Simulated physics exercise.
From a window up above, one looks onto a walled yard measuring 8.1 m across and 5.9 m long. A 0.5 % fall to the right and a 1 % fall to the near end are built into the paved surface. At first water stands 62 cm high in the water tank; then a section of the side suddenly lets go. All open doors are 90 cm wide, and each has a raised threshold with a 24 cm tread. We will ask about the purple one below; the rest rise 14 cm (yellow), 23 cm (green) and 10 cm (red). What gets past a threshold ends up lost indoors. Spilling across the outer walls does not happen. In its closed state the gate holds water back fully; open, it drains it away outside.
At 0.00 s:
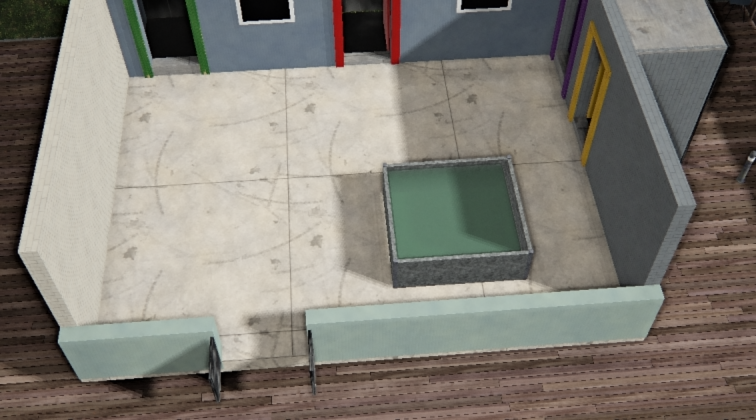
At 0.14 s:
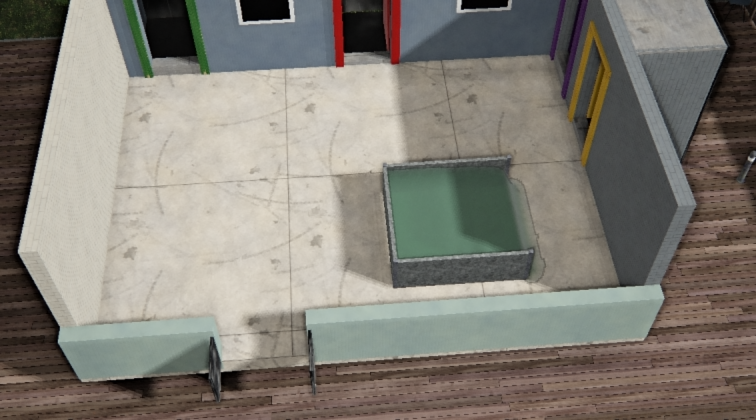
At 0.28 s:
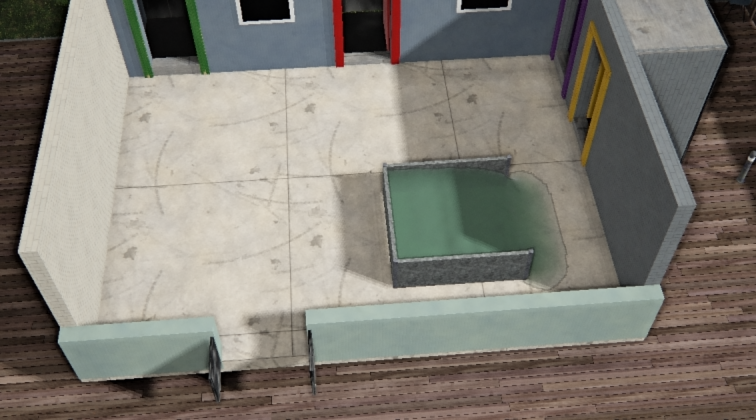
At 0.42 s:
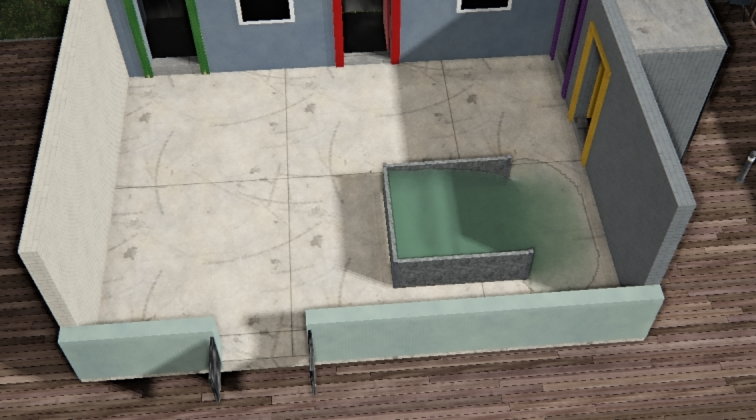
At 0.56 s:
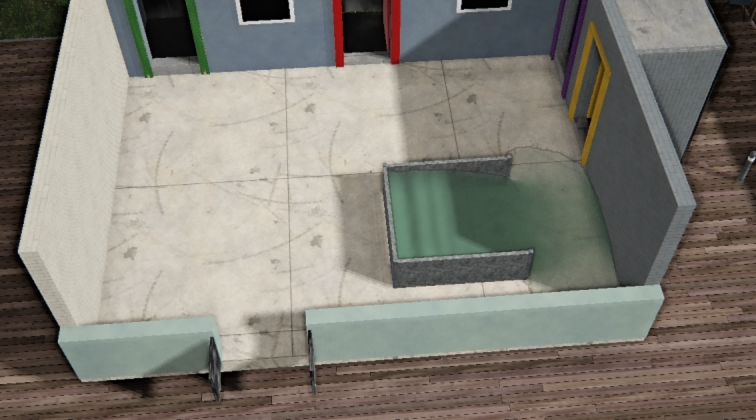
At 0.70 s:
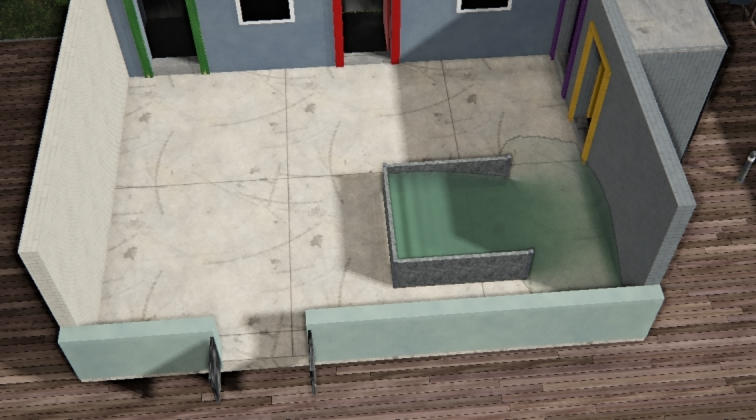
A walled yard with a raised tank of green water, its right side opening and water spreading across the pale floor alongside the right wall.
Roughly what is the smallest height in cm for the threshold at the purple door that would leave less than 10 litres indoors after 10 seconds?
Close to 15 cm.
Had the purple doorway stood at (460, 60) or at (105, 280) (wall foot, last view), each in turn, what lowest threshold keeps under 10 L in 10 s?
First place around 11.5 cm, second around 8.5 cm.
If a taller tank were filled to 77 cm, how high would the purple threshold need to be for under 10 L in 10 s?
Roughly 20 centimetres.
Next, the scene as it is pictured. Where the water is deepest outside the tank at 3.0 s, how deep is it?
Around 31 centimetres.
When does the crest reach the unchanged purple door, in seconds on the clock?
I'd guess close to 4.5 seconds.
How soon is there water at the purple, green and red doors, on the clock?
Purple = 1.6 s, green = 5.5 s, red = 3.2 s.
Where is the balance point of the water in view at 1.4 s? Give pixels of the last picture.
Centre of the water: Approx. (505, 231) px.
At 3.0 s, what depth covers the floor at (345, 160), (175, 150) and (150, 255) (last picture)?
Some 0, 0 and 0 cm.
After 1.4 s water covers 10 % of the floor, deepest (49 cm) near (616, 308); it has not reached the purple door.
After 3.0 s water covers 30 % of the floor, deepest (31 cm) near (619, 318); 13 cm at the purple door, 0 litres in over its 26 cm threshold.
After 10.0 s water covers 95 % of the floor, deepest (12 cm) near (619, 318); 5 cm at the purple door, 0 litres in over its 26 cm threshold.
At the purple door as built, the water arrived by 1.6 s and peaked near 16 cm at 4.6 s.
Run again over the same 10 s with other heights there, 20 litres in over 12.5 cm, 6 litres over 17 cm. The limit of 10 litres is kept from about 15 cm up.
